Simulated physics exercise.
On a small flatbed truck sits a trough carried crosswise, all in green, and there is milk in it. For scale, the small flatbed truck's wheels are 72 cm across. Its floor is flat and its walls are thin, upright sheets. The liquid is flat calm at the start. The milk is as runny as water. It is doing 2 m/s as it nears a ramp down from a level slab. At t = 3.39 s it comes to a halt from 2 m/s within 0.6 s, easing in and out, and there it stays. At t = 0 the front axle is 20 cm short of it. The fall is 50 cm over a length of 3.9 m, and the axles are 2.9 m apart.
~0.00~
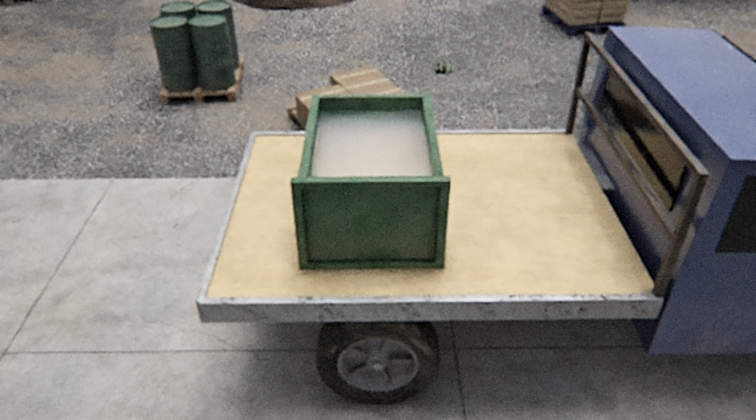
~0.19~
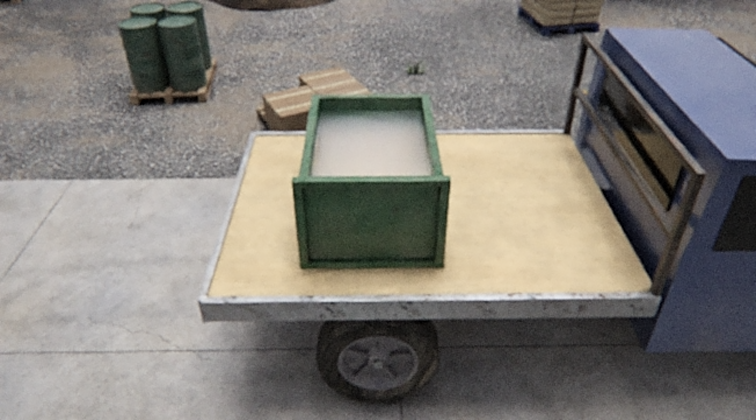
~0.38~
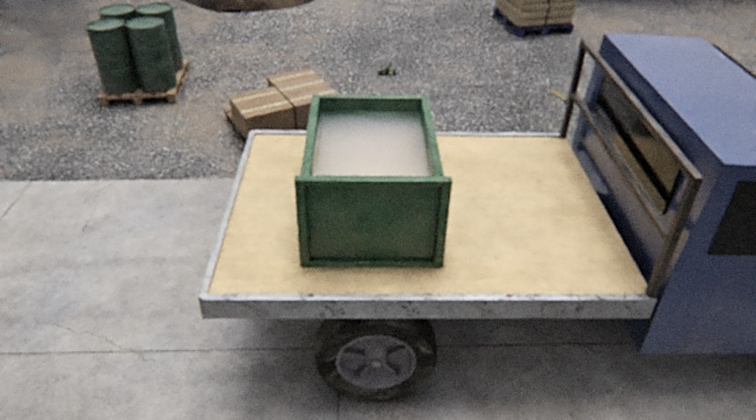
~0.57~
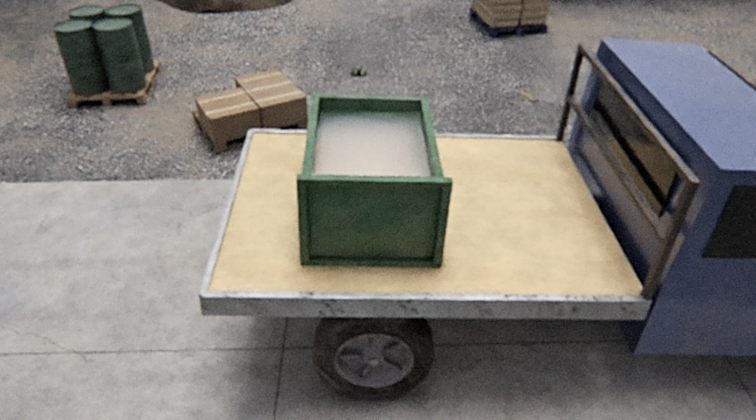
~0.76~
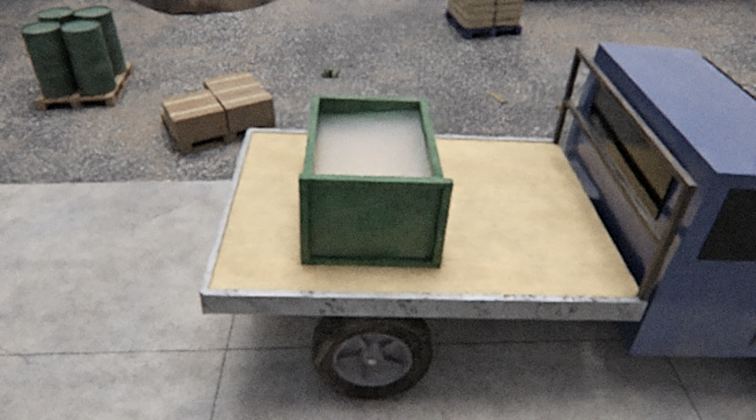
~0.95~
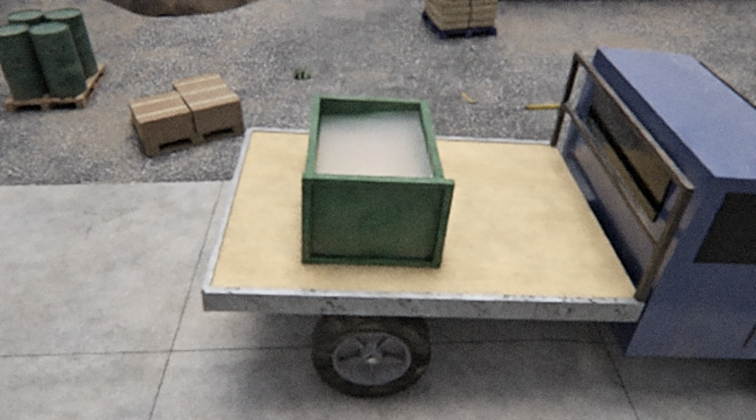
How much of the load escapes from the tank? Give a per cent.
About 17 per cent.
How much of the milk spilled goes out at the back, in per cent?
Some 10 per cent of it.
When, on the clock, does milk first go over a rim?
At about 4.1 s.
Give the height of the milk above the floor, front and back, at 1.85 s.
Front 36 cm, back 26 cm.
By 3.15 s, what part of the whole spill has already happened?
Some 0 per cent by then.
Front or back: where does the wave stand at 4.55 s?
At the back.
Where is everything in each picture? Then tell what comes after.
The first frame shows level at the front (412, 114); level at the back (330, 115); still flat; the front is on the right, levels are read along the far wall; a wheel hub at (378, 371).
The second frame shows level at the front (411, 114); level at the back (330, 115); still flat.
The third frame shows level at the front (411, 115); level at the back (330, 114); still flat.
The fourth frame shows level at the front (410, 116); level at the back (330, 114); still flat; the tank is 2° nose down.
The fifth frame shows level at the front (409, 115); level at the back (330, 117); rising 4° towards the front; the tank is 3° nose down.
The sixth frame shows level at the front (410, 115); level at the back (330, 119); rising 6° towards the front; a wheel hub at (372, 365); the tank is 4° nose down.
After 1.85 s front 36 cm, middle 30 cm, back 25 cm above the floor; no loss so far.
After 3.15 s front 32 cm, middle 31 cm, back 29 cm above the floor; no loss so far.
After 4.55 s front 16 cm, middle 22 cm, back 50 cm above the floor; the loss stands at 13 per cent, over the front.
After 6.97 s the loss stands at 17 per cent, over the front, 45 of 260 litres.
